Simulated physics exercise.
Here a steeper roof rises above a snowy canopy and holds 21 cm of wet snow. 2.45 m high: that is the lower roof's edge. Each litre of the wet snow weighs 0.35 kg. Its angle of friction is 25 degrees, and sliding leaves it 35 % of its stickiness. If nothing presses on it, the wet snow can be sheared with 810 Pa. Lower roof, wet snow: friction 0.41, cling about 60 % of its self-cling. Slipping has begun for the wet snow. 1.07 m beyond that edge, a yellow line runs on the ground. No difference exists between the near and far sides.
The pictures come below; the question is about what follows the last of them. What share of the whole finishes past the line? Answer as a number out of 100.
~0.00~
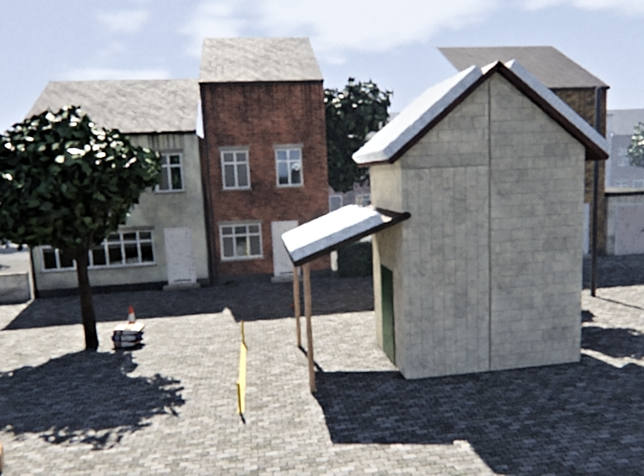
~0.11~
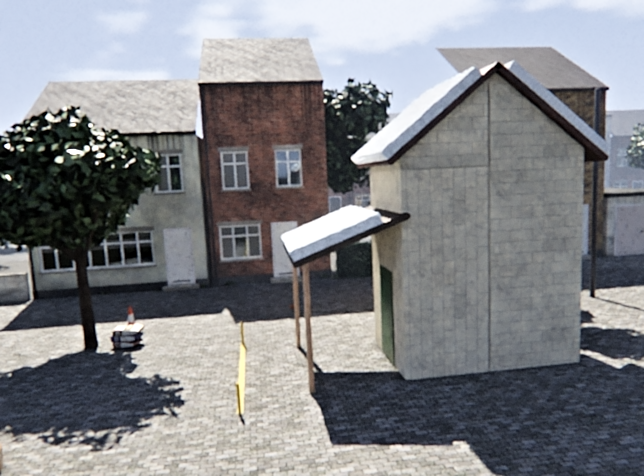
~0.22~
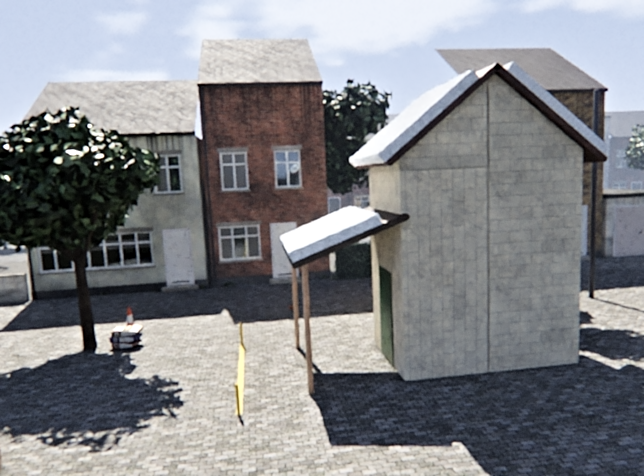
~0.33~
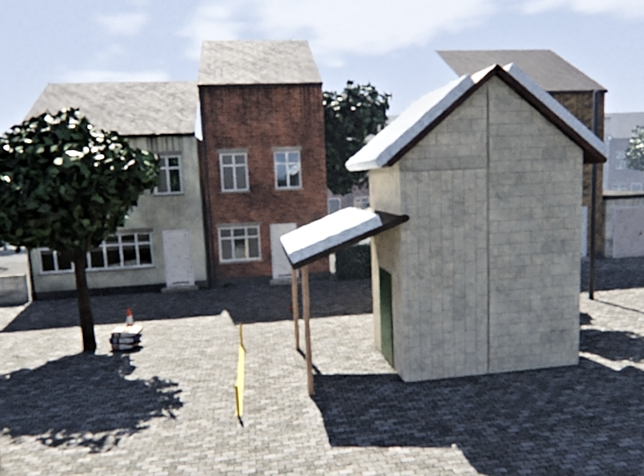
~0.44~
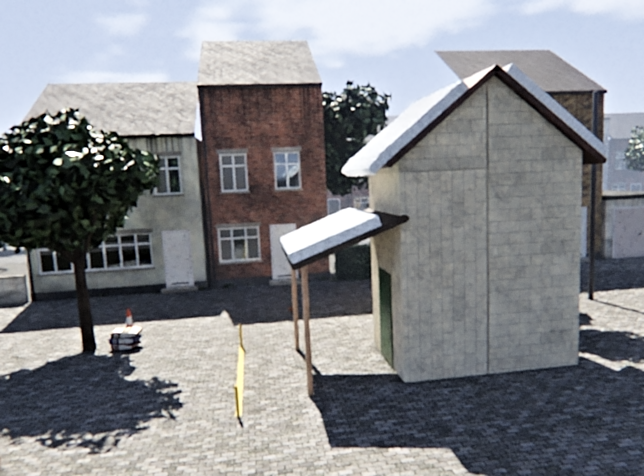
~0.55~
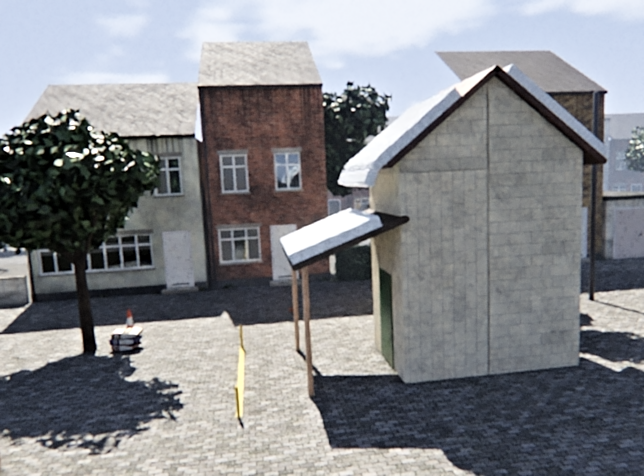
I would say 26 per cent of the whole.
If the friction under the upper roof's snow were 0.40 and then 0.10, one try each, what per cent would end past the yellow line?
About 14 % in the first try and about 45 % in the second.
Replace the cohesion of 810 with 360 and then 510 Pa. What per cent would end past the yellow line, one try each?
The answers, in order, are 50 % and 45 %.
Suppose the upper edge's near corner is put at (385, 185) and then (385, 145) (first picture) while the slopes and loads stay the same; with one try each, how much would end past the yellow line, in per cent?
Try 1: Near 2 %; try 2: Near 45 %.
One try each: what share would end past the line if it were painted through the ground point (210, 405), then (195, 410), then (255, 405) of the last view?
The three tries give 12 %, 8 % and 35 % in turn.
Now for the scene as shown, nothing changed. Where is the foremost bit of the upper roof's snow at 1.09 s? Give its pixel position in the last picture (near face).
It sits close to (317, 238) in the last picture.
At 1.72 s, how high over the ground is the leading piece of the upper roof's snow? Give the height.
About 1.8 m.
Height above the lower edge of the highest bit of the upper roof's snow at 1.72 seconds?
About 0.8 m.
After 1.09 s, none is below the lower edge and 0 % is past the line.
After 1.72 s, 6 % is below the lower edge and 0 % is past the line.
After 2.36 s, 53 % is below the lower edge and 23 % is past the line.
After 3.00 s, 54 % is below the lower edge and 26 % is past the line.
After 3.30 s, at the end, 54 % is below the lower edge and 26 % is past the line.
